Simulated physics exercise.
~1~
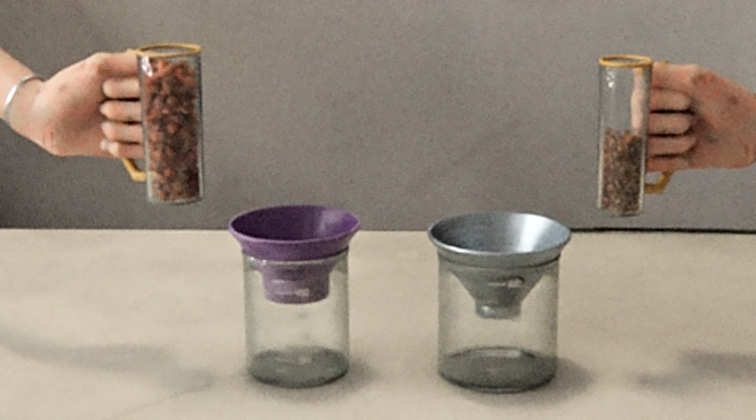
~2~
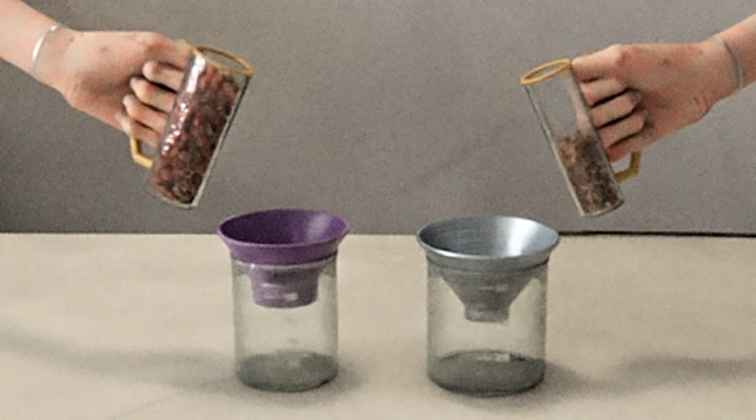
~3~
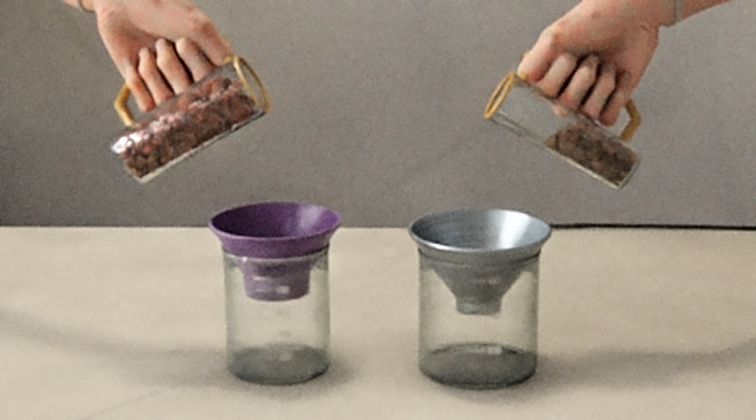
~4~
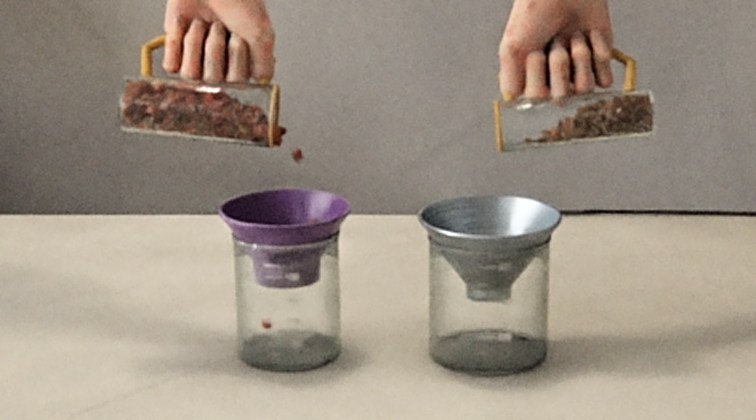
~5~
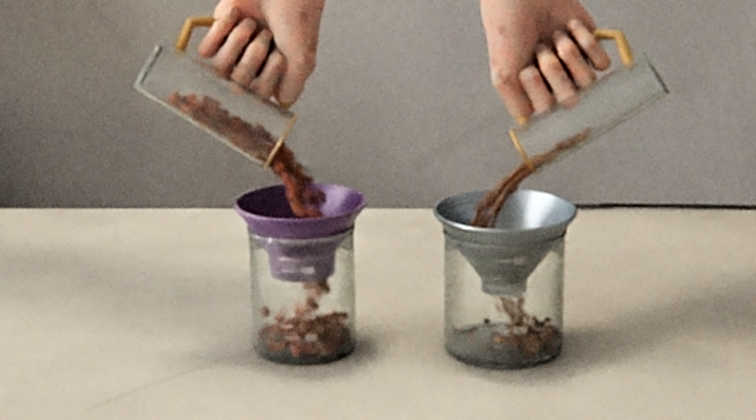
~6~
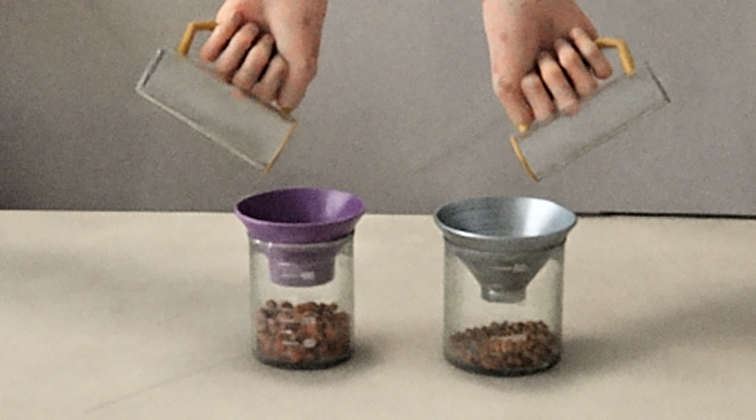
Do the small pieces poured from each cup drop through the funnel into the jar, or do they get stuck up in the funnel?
They drop through on both sides. The purple funnel on the left and the silver-grey funnel on the right each empty into the jar below.
